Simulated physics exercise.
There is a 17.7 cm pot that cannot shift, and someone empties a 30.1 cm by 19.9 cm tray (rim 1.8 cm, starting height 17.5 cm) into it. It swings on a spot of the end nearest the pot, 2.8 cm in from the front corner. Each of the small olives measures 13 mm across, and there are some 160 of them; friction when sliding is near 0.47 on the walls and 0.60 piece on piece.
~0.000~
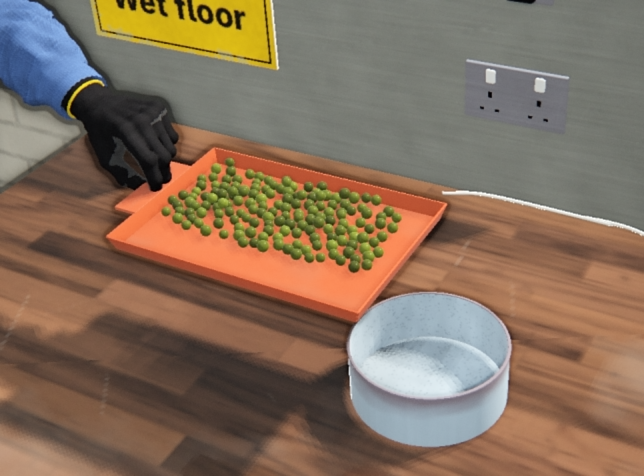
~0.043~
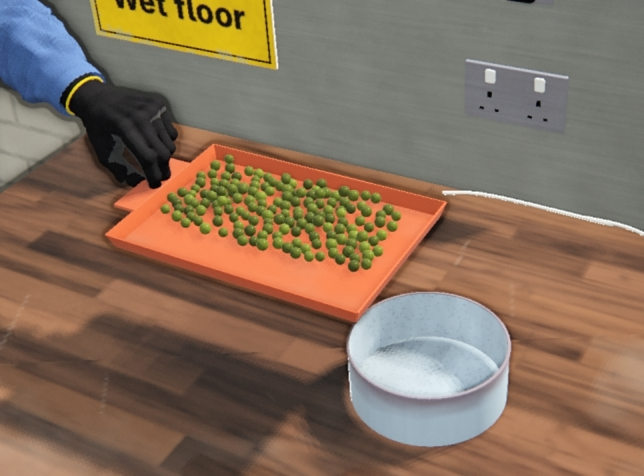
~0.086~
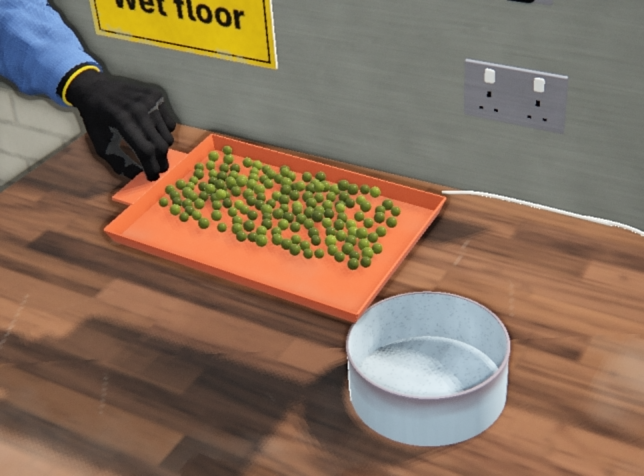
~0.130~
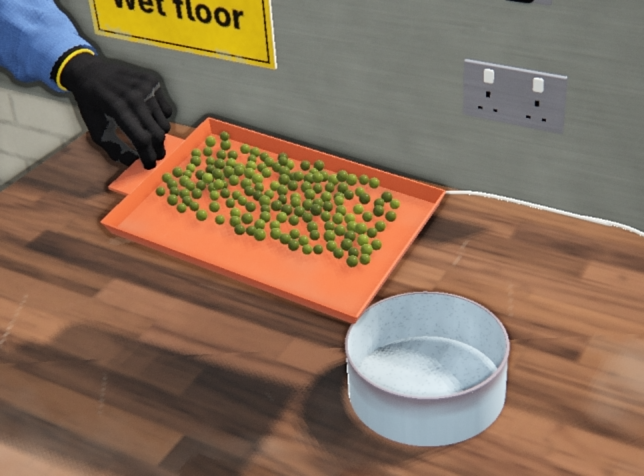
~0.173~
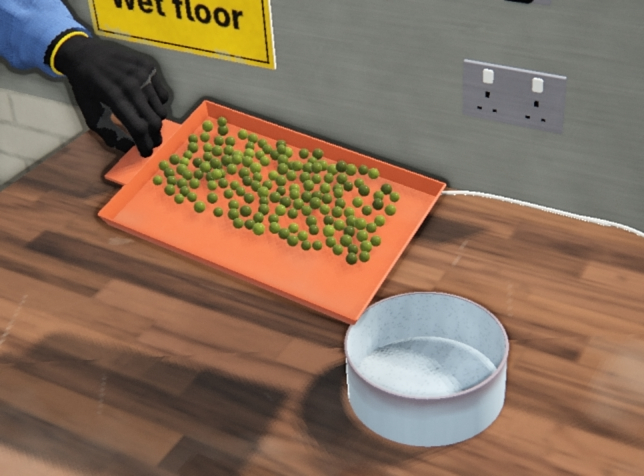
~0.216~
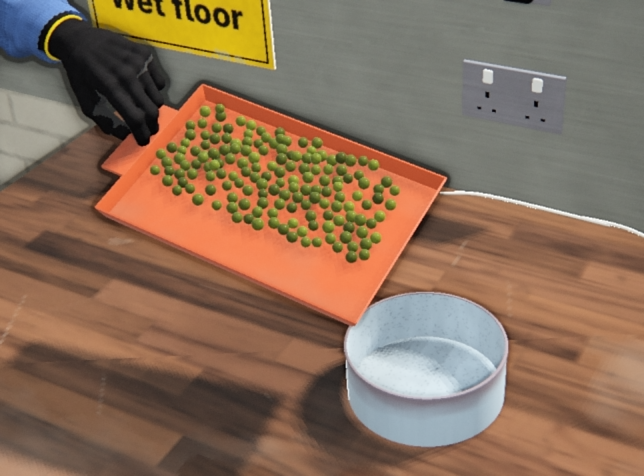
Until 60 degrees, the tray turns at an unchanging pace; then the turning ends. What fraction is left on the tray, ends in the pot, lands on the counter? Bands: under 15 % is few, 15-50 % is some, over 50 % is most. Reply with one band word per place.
Left on the tray some, pot few, counter most.
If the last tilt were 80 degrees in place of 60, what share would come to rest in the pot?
That comes out at some 0 per cent.
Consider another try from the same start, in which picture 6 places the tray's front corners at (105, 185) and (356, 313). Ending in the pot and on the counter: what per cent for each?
Final per cent - pot 5, counter 55.
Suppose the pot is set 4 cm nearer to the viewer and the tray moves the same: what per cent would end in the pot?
5 %.
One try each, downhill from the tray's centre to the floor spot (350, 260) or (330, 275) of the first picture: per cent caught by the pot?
First try: About 25 percent; second try: About 10 percent.
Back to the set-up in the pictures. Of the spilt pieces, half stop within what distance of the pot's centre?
Some 20 centimetres.
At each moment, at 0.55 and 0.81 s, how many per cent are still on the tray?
Estimates: 100; 50.
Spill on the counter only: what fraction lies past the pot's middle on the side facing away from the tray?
Some 50 per cent of the spill lies beyond the centre.
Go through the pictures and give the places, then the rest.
Tray tilt 0 degrees, front corners at (114, 235) and (355, 307); middle of the pieces at (286, 216); pot at (428, 342), in the first frame.
Tray tilt 1 degrees, front corners at (113, 233) and (355, 308); middle of the pieces at (285, 214), in the second frame.
Tray tilt 3 degrees, front corners at (112, 228) and (355, 309), lowest corner right front; middle of the pieces at (284, 209), in the third frame.
Tray tilt 8 degrees, front corners at (109, 220) and (354, 311), lowest corner right front; middle of the pieces at (283, 200), in the fourth frame.
Tray tilt 13 degrees, front corners at (106, 212) and (354, 313), lowest corner right front; middle of the pieces at (281, 191), in the fifth frame.
Tray tilt 17 degrees, front corners at (103, 205) and (354, 316), lowest corner right front; middle of the pieces at (280, 183); pot at (425, 342). The tray's pace is about 110 degrees a second, in the sixth frame.
Then, at 0.41 s, tilt 39 degrees; the tray holds 100 %, the pot 0 %.
Then, at 0.55 s, tilt 55 degrees; the tray holds 100 %, the pot 0 %.
After 0.81 s, tilt 60 degrees; the tray holds 50 %, the pot 0 %.
By 1.8 s all is still; tray 35 %, pot 0 %, counter 65 %.
